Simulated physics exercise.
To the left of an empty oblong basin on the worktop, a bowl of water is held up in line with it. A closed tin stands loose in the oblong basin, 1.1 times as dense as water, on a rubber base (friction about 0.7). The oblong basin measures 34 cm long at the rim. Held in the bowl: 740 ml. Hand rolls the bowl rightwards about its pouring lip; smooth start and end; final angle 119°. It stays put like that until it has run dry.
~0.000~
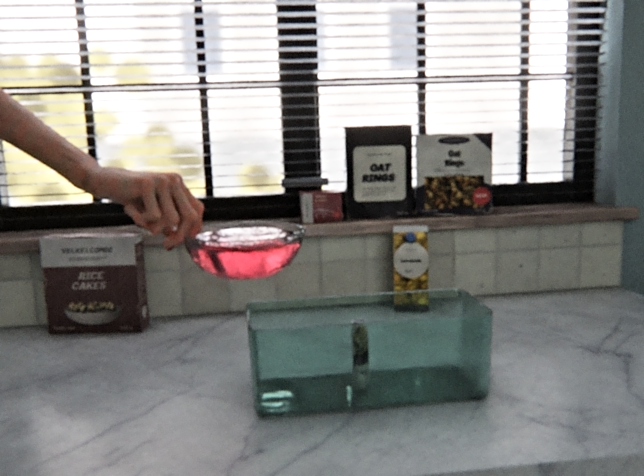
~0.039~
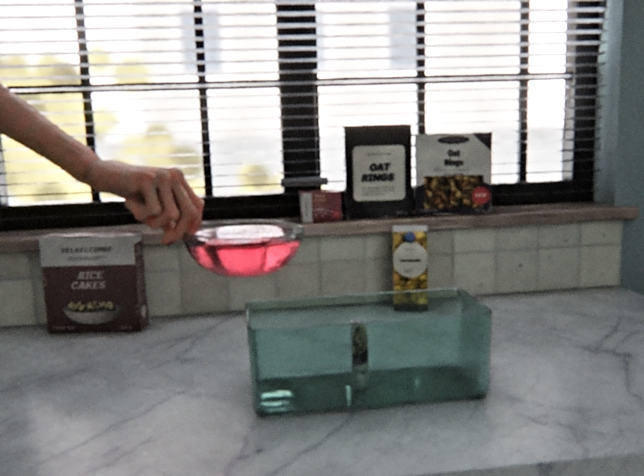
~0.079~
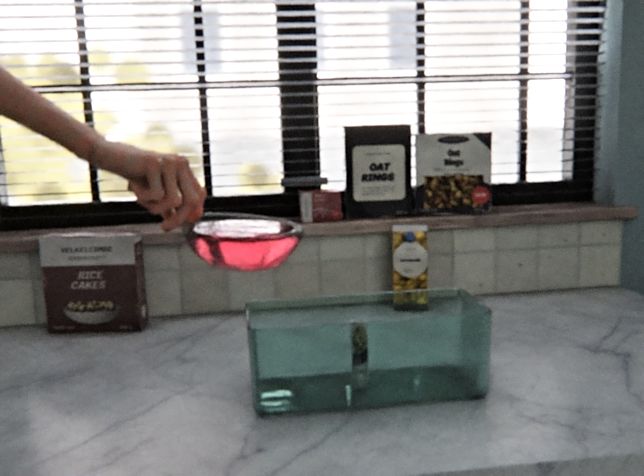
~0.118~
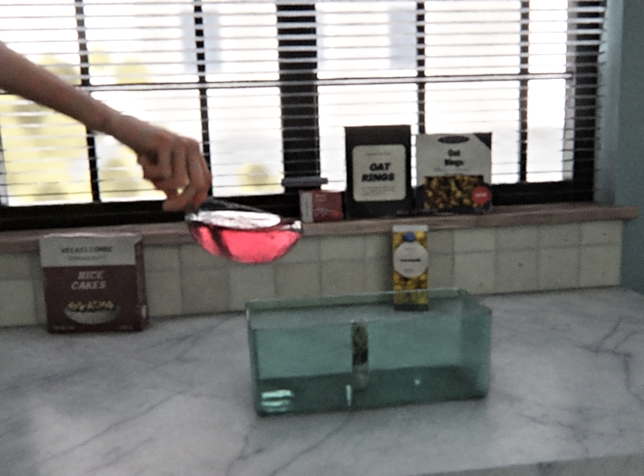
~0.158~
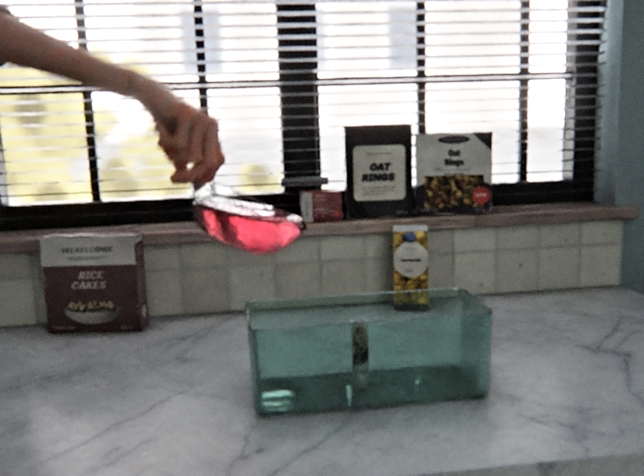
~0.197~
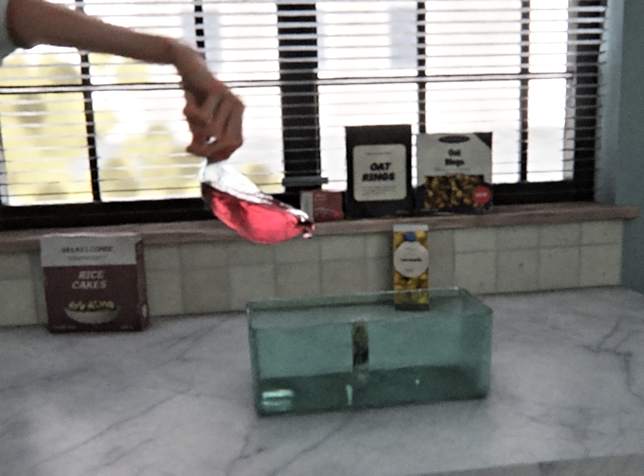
On a marble worktop by a blinded window, a hand holds a clear bowl of pink liquid above and left of a greenish oblong basin, then gradually tilts it rightwards, the liquid shifting toward its lowered right lip.
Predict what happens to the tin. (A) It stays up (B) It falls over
It stays up (A).
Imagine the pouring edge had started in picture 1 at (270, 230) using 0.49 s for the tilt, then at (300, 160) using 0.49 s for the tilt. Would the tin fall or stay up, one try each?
Run one: It tumbles. Run two: It tumbles.
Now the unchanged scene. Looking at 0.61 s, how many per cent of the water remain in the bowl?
I'd estimate some 0 per cent.
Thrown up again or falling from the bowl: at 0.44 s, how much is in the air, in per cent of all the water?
At that moment, about 76 percent.
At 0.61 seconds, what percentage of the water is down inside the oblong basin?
98 %, more or less.
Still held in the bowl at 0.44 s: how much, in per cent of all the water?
Roughly 5 percent.
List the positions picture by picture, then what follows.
It leans 0°; its right rim is at (304, 229); the water meets the walls at (187, 240) and (301, 235); the oblong basin's rim runs from (248, 317) to (477, 301); the tin's top is at (359, 325), in the first frame.
It leans 2°; its right rim is at (303, 229); the water meets the walls at (186, 238) and (300, 232), in the second frame.
It leans 8°; its right rim is at (303, 229); the water meets the walls at (186, 230) and (300, 228), in the third frame.
It leans 16°; its right rim is at (303, 229); the water meets the walls at (188, 218) and (302, 225); 1 per cent is over the edge, in the fourth frame.
It leans 28°; its right rim is at (302, 229); the water meets the walls at (192, 200) and (292, 217); 5 per cent is over the edge, in the fifth frame.
It leans 41°; its right rim is at (302, 229); the water meets the walls at (201, 180) and (278, 204); 10 per cent is over the edge, in the sixth frame.
By 0.44 s the tilt is 115° and 5 per cent is still to pour; the tin stands where it began.
By 0.61 s the tilt is 119° and 0 per cent is still to pour; the tin stands where it began.
By 0.79 s the tilt is 119° and 0 per cent is still to pour; the tin stands where it began.
By 0.99 s the tilt is 119° and 0 per cent is still to pour; the tin stands where it began.
At rest the tin stands where it began.
